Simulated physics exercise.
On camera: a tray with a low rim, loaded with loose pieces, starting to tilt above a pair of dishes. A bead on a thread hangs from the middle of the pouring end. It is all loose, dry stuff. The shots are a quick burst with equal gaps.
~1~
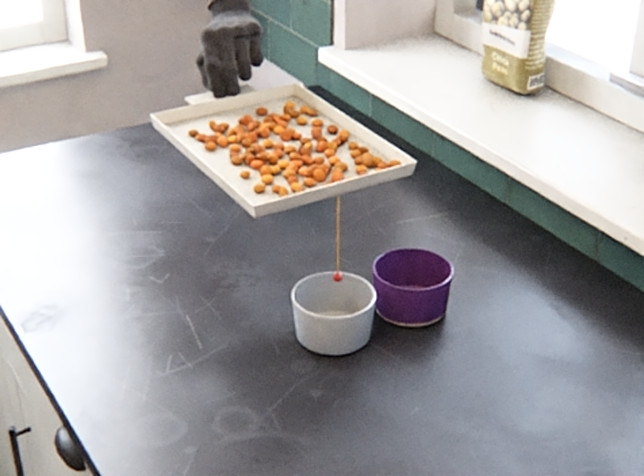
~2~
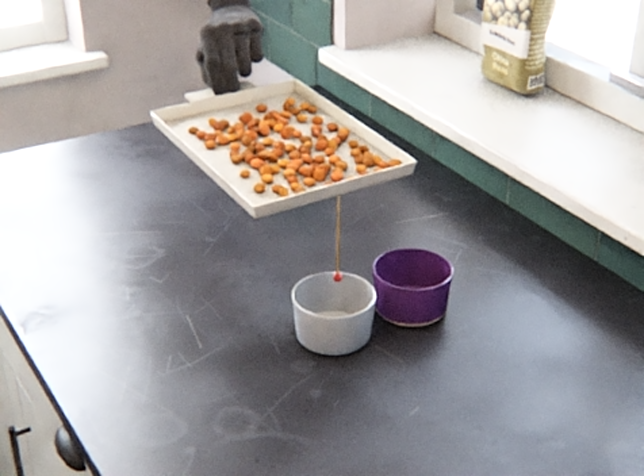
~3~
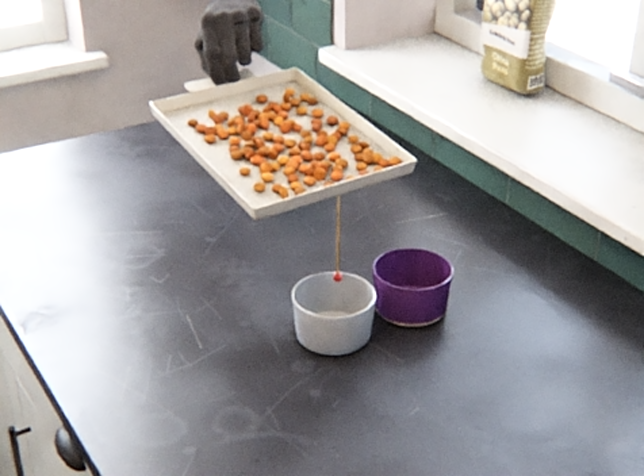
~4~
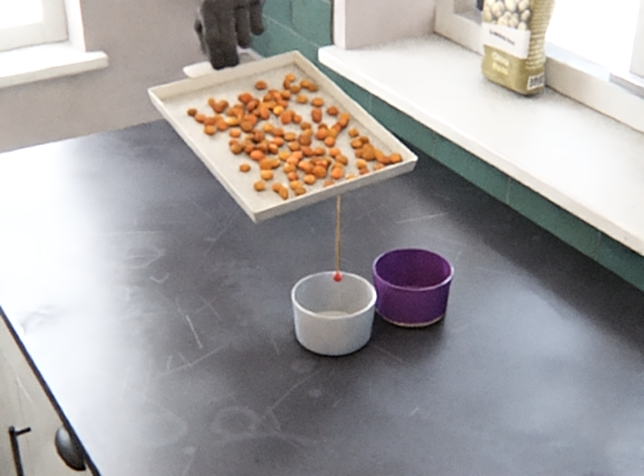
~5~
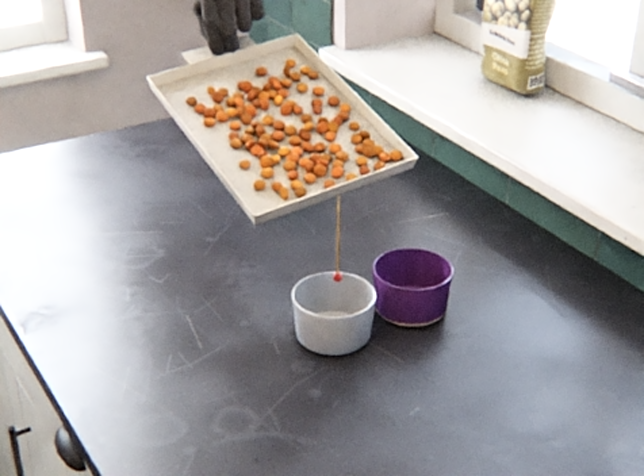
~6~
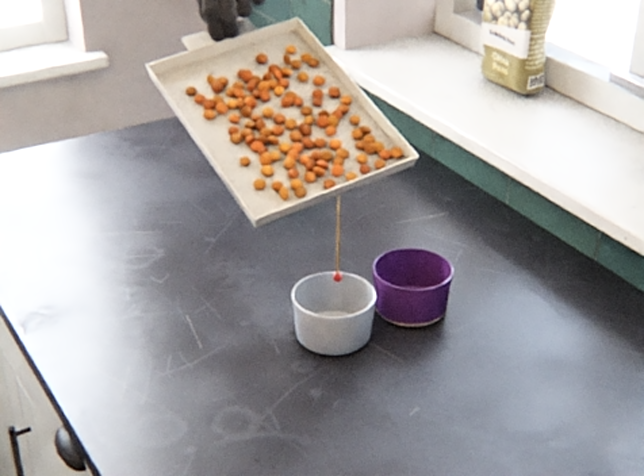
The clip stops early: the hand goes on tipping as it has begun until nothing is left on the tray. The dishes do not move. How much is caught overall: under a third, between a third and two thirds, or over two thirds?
The two hold under a third of the load.
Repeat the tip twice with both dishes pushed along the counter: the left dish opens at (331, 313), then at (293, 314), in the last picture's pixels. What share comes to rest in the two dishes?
In turn 40 and 60 in a hundred.
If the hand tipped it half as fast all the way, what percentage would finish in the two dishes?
Roughly 10 in a hundred.
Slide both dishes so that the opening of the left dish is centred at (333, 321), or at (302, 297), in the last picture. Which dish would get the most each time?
The first try: Left. The second: The left-hand dish.
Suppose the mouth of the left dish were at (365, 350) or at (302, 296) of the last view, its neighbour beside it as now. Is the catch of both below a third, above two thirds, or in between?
At the first place under a third, at the second less than a third.
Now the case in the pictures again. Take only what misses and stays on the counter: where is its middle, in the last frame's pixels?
Close to (293, 388).
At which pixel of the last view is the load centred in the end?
At about (295, 382).
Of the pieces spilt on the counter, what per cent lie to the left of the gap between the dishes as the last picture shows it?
Some 80 per cent.
Soon, tray tipped steeply; nearly all on the tray; a small part in the air.
A while on, tray tipped past a quarter turn; a small part on the tray; a stray few in the left dish; about two thirds outside both; about a quarter in the air.
Towards the end, tray tipped past a quarter turn; a small part in the left dish; nearly all outside both.
Finally, tray tipped past a quarter turn; a small part in the left dish; none in the right dish; nearly all outside both.
